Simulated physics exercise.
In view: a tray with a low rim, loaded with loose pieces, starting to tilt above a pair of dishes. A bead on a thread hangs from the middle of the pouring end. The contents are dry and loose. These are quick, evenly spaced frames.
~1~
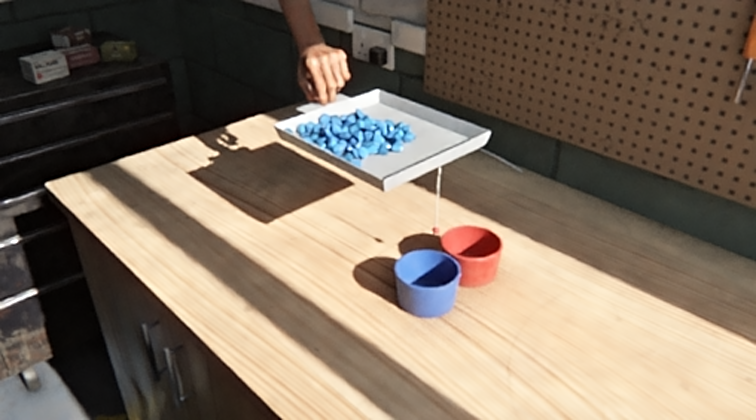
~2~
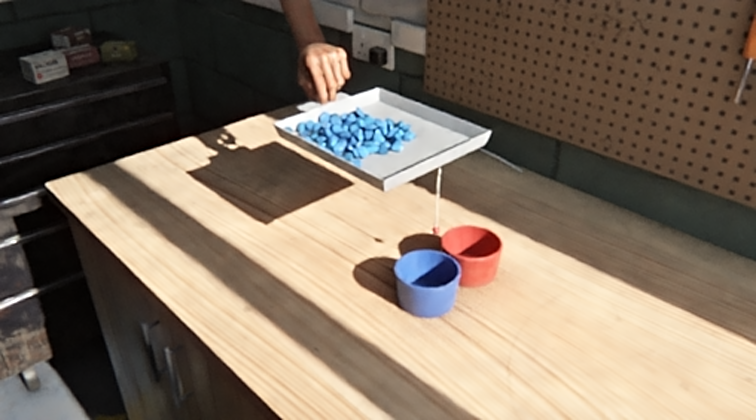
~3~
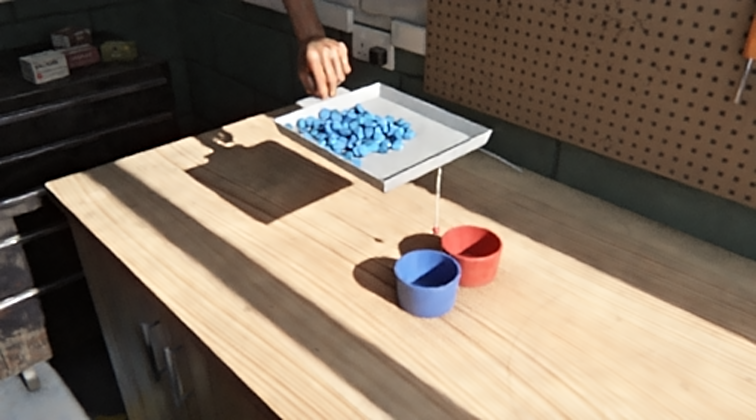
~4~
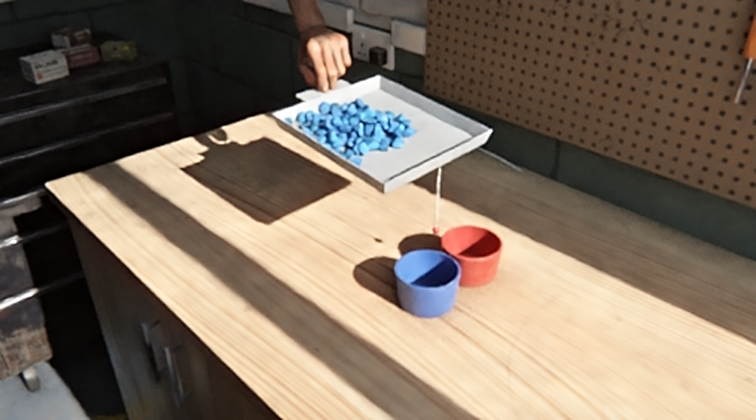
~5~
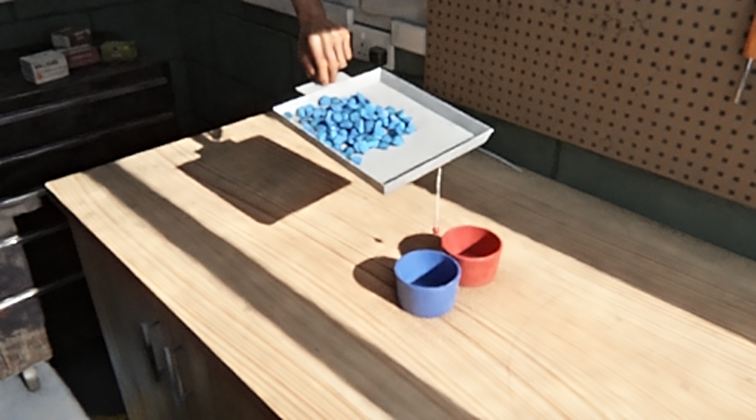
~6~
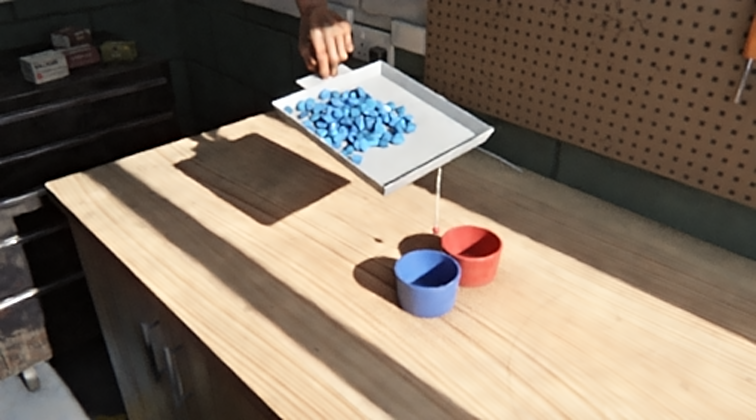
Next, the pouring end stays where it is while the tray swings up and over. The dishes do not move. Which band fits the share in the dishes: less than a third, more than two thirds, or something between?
The two hold between a third and two thirds of the load.
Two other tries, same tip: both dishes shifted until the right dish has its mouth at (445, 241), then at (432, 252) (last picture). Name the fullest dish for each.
In turn: The dish on the left; left.
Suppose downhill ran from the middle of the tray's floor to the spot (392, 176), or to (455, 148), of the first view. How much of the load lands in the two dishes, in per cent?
First some 30, then 20 per cent.
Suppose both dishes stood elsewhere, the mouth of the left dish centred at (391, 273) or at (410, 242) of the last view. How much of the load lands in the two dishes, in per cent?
Near 70 % and 0 %.
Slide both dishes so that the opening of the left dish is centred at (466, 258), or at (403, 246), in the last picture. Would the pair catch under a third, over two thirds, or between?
In turn: Under a third; less than a third.
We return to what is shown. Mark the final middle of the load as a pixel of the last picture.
At about (420, 301).
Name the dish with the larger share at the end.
That is the left one.
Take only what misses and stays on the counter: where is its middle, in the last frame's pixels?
At about (402, 322).
Soon, tray tipped steeply; all on the tray.
A while on, tray tipped right over; most on the tray; a small part in the left dish; a small part outside both; a stray few in the air.
Towards the end, tray tipped past a quarter turn; about half in the left dish; a stray few in the right dish; about half outside both.
Finally, tray tipped past a quarter turn; about half in the left dish; a stray few in the right dish; about half outside both.
